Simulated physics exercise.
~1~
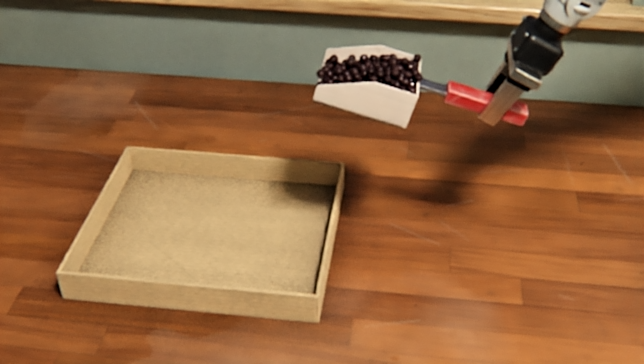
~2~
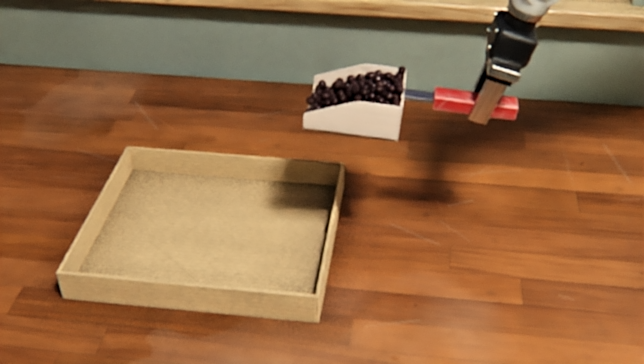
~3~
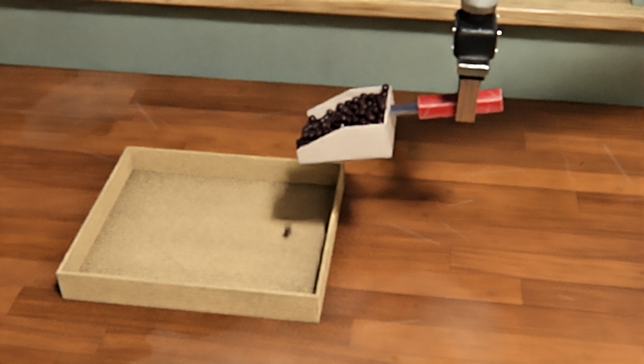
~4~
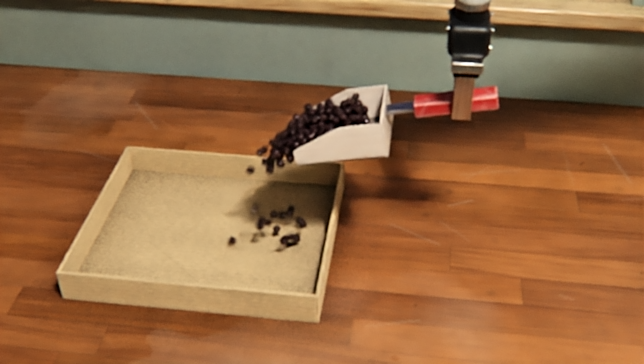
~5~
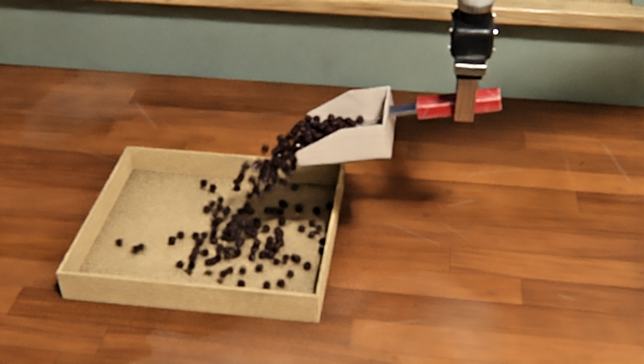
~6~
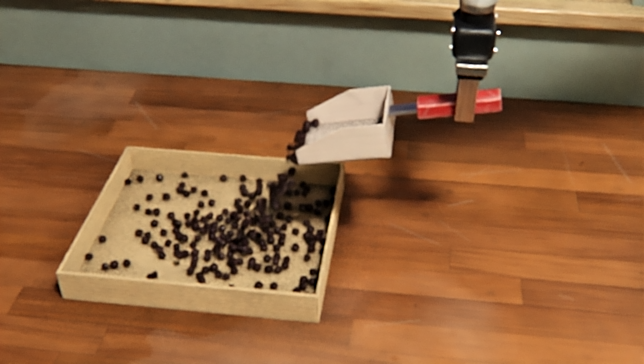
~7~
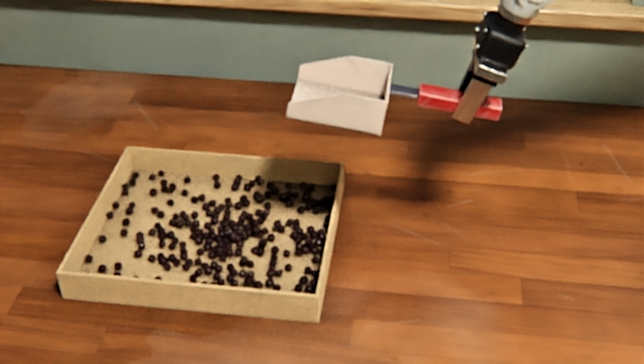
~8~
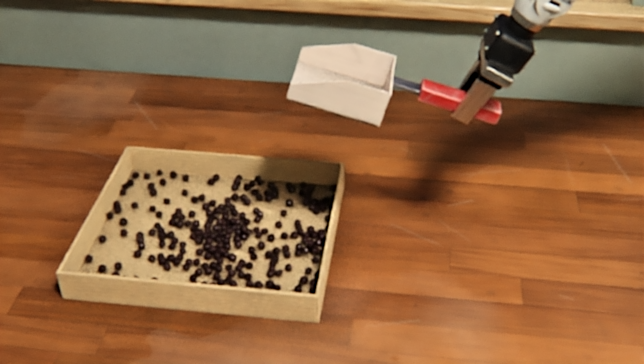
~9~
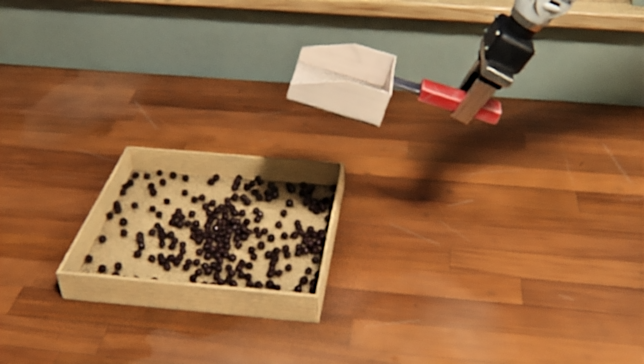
On a wooden tabletop, a gripper tips a white scoop, pouring dark beads into a shallow tray, then lifts the emptied scoop.
